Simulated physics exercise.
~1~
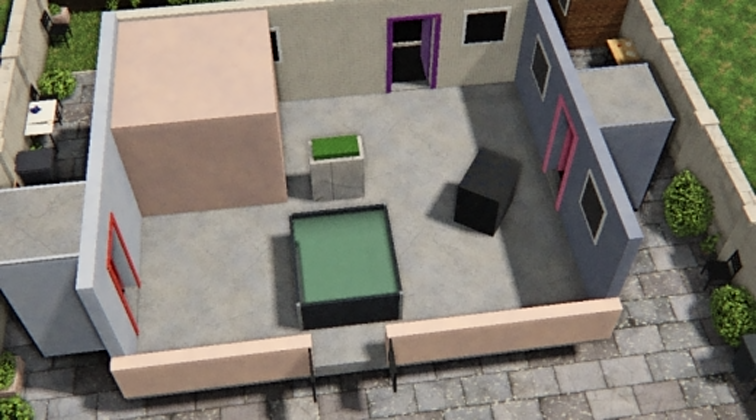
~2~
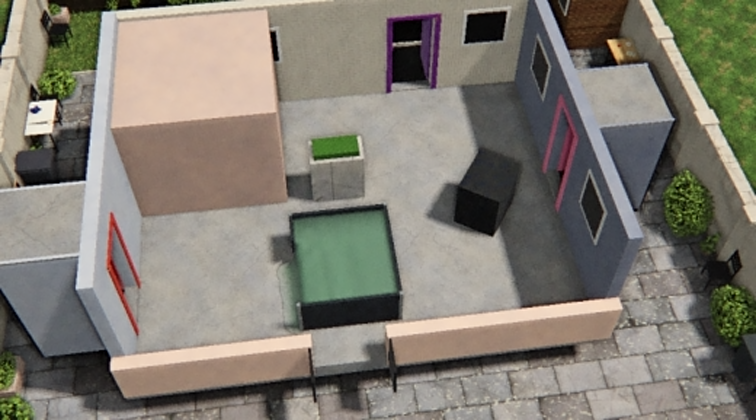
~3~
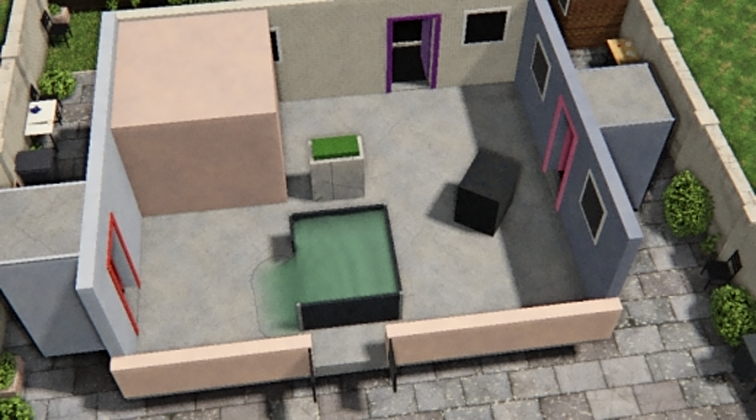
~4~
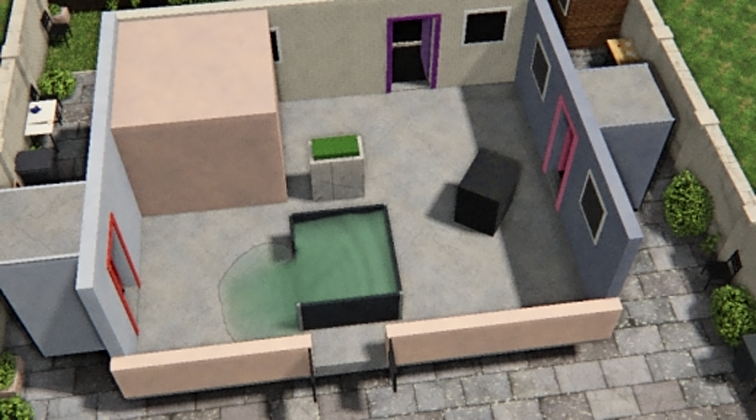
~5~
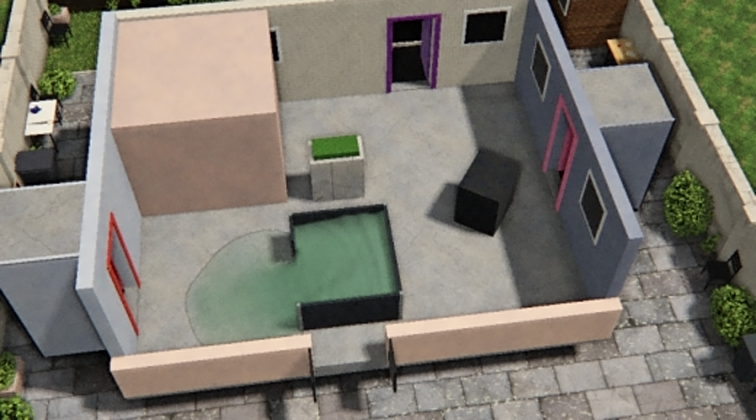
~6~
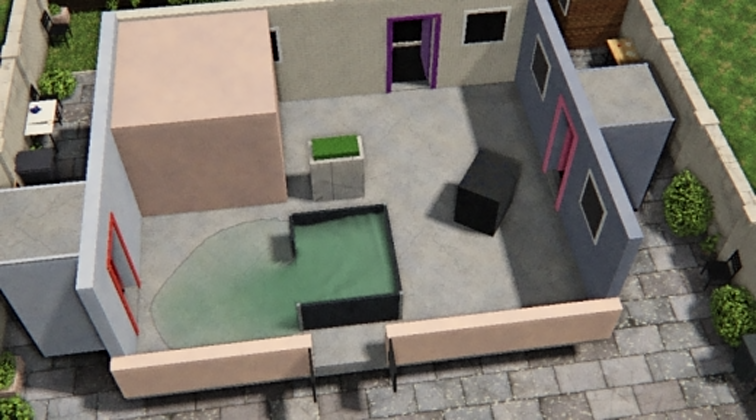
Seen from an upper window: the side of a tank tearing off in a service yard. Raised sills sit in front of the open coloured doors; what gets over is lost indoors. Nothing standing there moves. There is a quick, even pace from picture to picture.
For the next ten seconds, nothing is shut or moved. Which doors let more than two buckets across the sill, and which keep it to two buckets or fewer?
The pink door keeps it to two or fewer. The purple door keeps it to two or fewer. The red door lets more than two across.
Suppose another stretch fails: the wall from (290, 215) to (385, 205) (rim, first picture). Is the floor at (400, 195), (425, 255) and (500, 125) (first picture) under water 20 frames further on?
Submerged, bone-dry, submerged.
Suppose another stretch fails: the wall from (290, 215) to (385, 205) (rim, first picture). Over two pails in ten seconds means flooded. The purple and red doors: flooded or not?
Note - purple door: Above threshold; red door: Below threshold.
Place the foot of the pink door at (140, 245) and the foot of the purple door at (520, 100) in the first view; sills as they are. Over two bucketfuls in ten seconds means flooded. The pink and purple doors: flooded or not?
So the pink one ends up above and the purple one ends up below.
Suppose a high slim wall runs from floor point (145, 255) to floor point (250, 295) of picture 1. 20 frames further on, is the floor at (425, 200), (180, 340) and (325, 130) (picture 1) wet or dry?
The first spot is untouched, the second swamped, the third untouched.
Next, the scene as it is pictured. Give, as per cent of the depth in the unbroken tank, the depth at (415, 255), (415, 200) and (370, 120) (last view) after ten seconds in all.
I'd say around 0 per cent, then 4 per cent, then 2 per cent.
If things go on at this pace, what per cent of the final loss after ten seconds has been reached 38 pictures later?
Close to 85 out of every hundred.
A moment on, water covers 25 % of the floor; the pink door not reached, the purple door not reached, the red door over two buckets in.
Next, water covers 25 % of the floor; the pink door not reached, the purple door not reached, the red door far over two buckets in.
Then, water covers 30 % of the floor; the pink door not reached, the purple door not reached, the red door far over two buckets in.
Later, water covers 50 % of the floor; the pink door not reached, the purple door not reached, the red door far over two buckets in.
In the end, water covers 80 % of the floor; the pink door wet at the sill, nothing in, the purple door wet at the sill, nothing in, the red door far over two buckets in.
